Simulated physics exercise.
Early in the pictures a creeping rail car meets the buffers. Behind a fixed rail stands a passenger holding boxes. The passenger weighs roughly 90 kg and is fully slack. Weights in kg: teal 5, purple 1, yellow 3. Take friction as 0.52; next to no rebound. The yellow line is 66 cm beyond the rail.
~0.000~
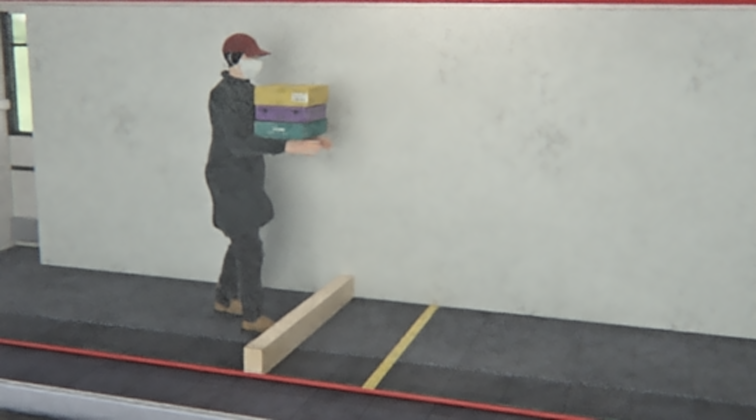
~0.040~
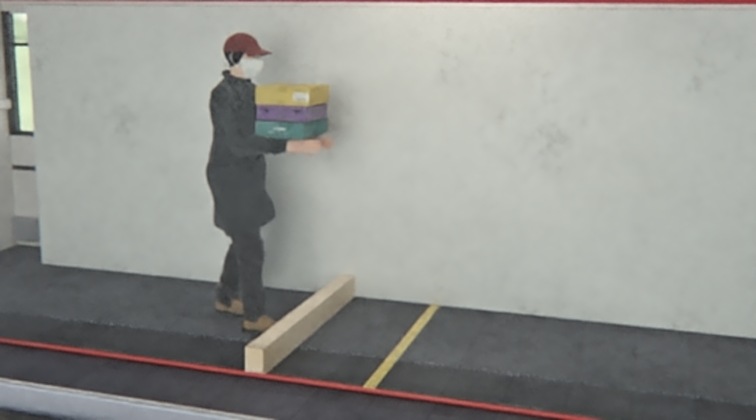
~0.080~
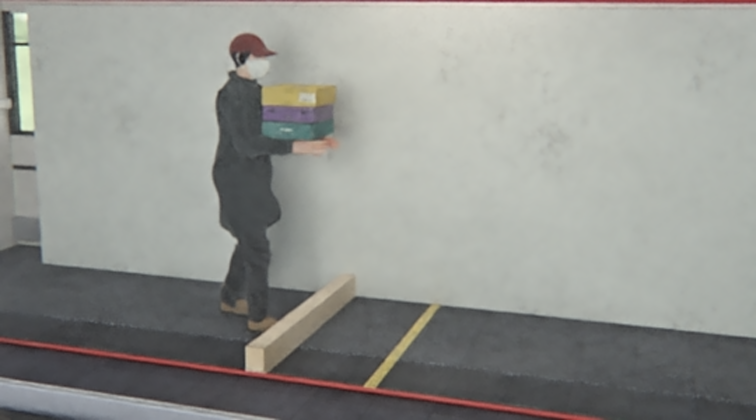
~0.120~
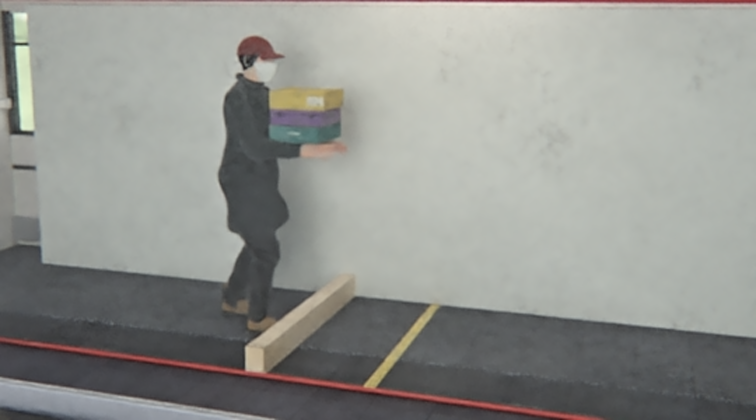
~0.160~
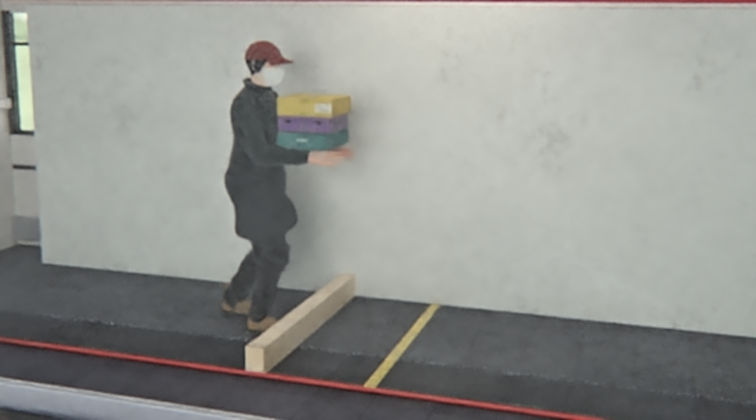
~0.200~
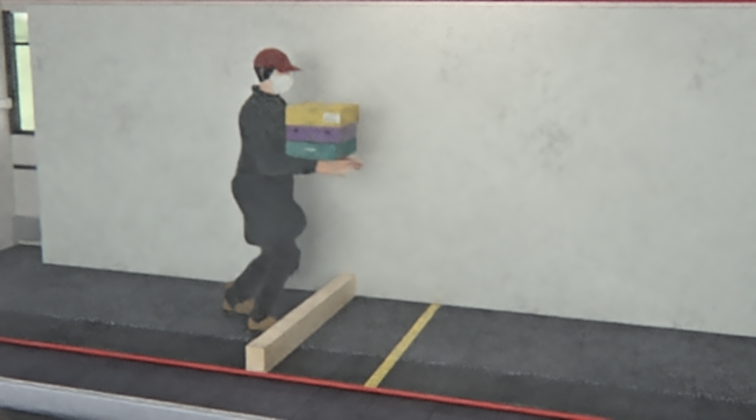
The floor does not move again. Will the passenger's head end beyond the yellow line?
Here the passenger's head passes the yellow line.
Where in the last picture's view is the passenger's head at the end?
Near (419, 337).
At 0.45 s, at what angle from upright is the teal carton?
About 30°.
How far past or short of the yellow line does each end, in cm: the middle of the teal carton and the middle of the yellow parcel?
Teal carton 20 short, yellow parcel 50 past.
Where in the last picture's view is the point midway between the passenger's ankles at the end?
Around (244, 340).
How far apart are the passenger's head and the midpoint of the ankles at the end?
About 90 cm.
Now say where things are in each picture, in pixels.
Passenger's head (237, 68), yellow parcel (292, 95), yellow line (382, 370), in the first picture.
Passenger's head (238, 67), yellow parcel (293, 94), in the second picture.
Passenger's head (244, 68), yellow parcel (300, 95), in the third picture.
Passenger's head (251, 71), yellow parcel (307, 99), in the fourth picture.
Passenger's head (259, 75), yellow parcel (315, 105), in the fifth picture.
Passenger's head (267, 82), yellow parcel (323, 114), yellow line (385, 368). Everything loose set off at about 1.2 m/s, in the sixth picture.
After 0.45 s the passenger's head is 48 cm short of the yellow line, near (328, 154) in the last picture's view.
After 0.65 s the passenger's head is 9 cm short of the yellow line, near (387, 253) in the last picture's view; the yellow parcel 20 cm past the yellow line, tilted 20°.
After 0.95 s the passenger's head is 22 cm past the yellow line, near (432, 332) in the last picture's view.
When all is still (2.0 s), teal carton stops short of the yellow line; purple toolbox crosses the yellow line; yellow parcel crosses the yellow line; passenger's head crosses the yellow line.
